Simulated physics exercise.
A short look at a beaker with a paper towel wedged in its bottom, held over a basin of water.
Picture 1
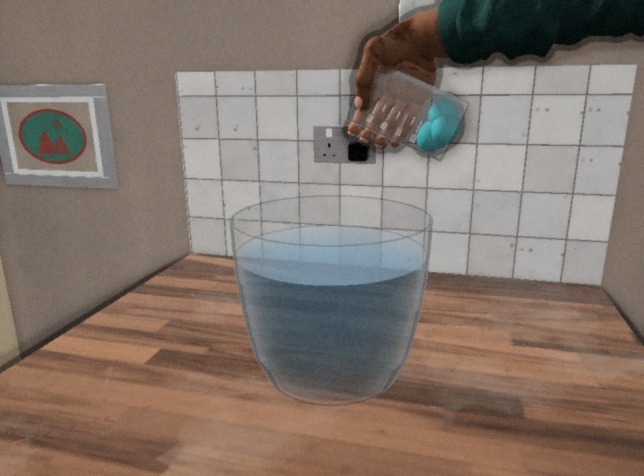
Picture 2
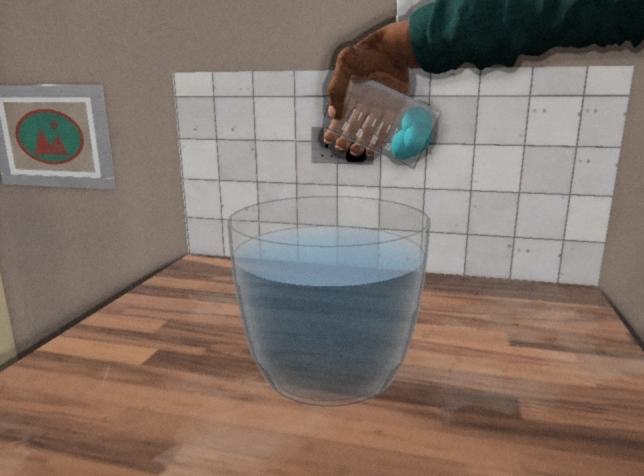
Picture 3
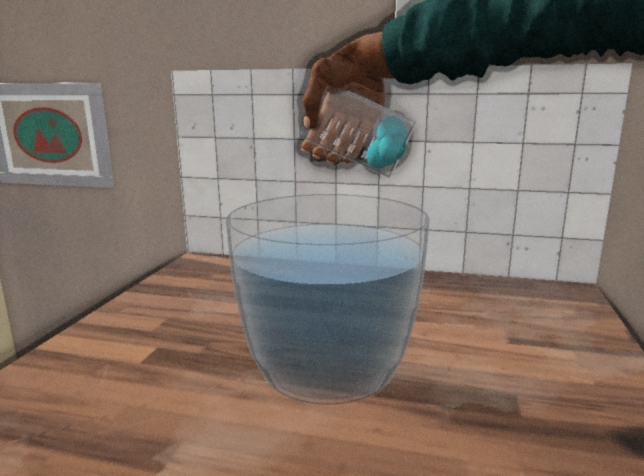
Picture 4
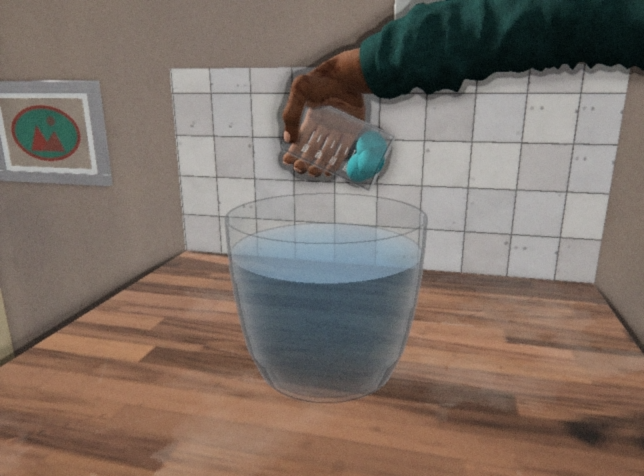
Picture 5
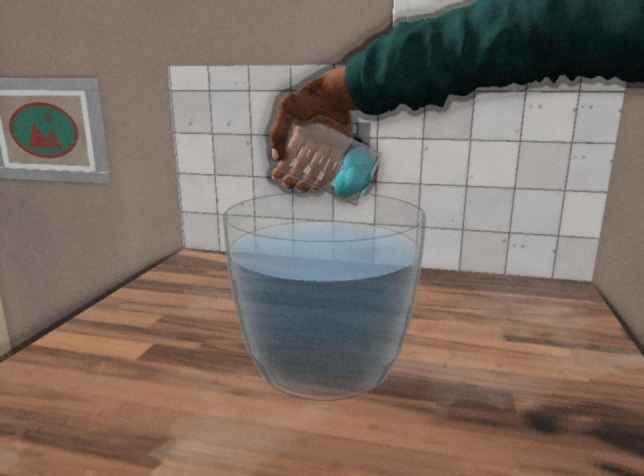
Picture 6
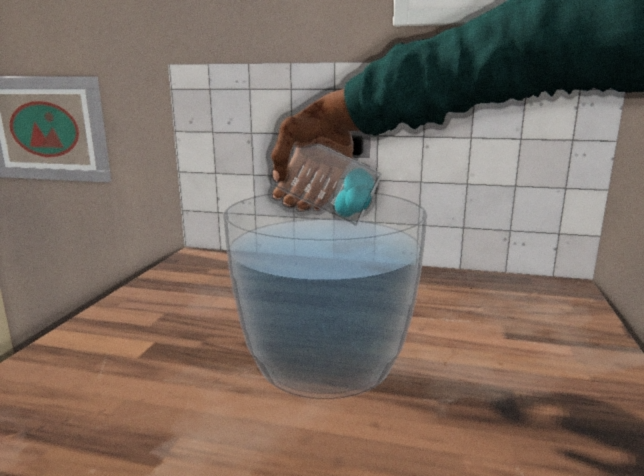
At the start, a hand in a green sleeve holds a clear beaker on its side, with a bright blue wad in its bottom, above a clear basin of water. The arm moves left and down, lowering the beaker until it is just over the water.
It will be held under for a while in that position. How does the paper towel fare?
Under the surface the paper towel is flooded.
A moment on, the beaker enters the water.
Further on, water pours in as the air escapes.
When it is over, the beaker is under, flooded, and the paper towel is wet.
